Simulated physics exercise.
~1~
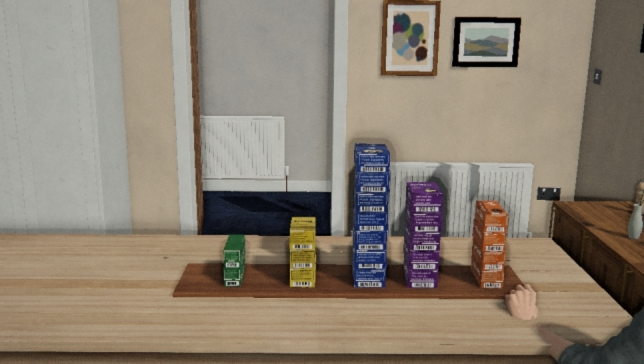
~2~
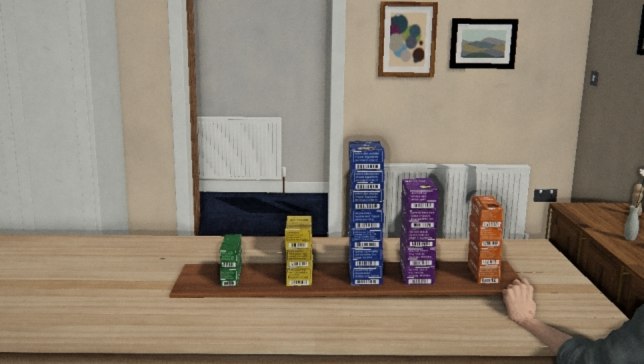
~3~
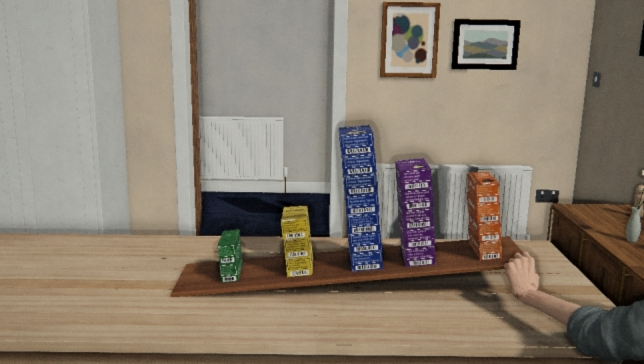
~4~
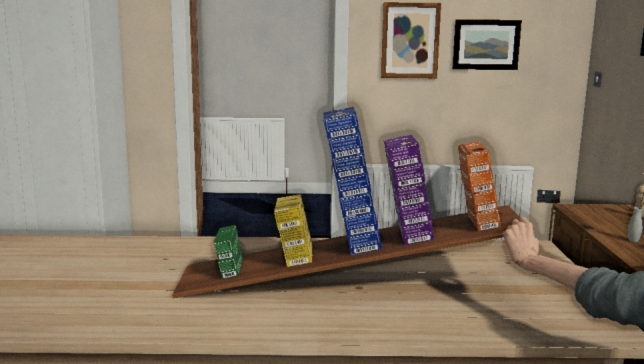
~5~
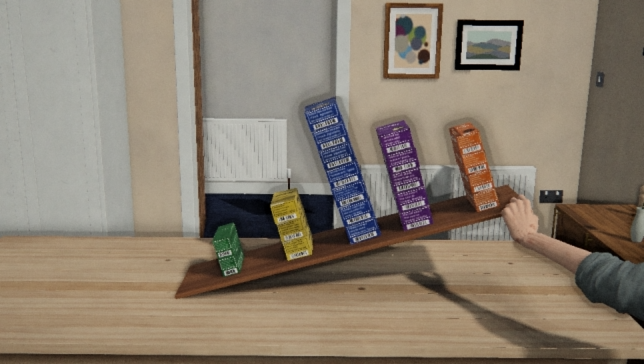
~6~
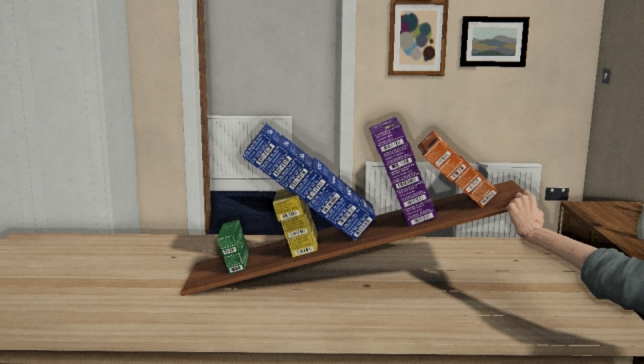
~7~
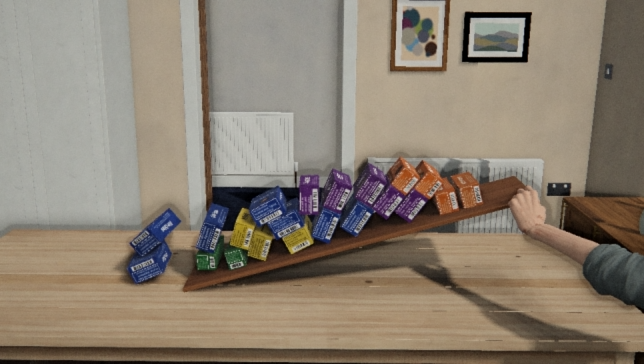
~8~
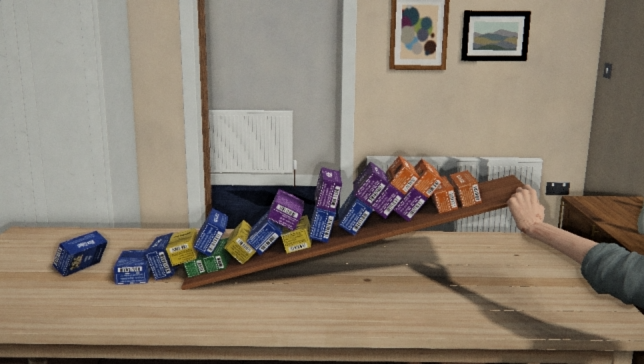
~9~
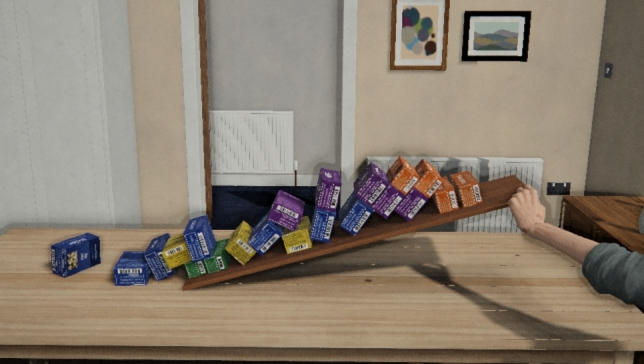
The clip shows a hand raising the right end of a wooden board holding five coloured stacks of small packets. The stacks lean left, then the tall blue one topples and the others collapse, leaving packets heaped along the tilted board and some blue ones on the table.
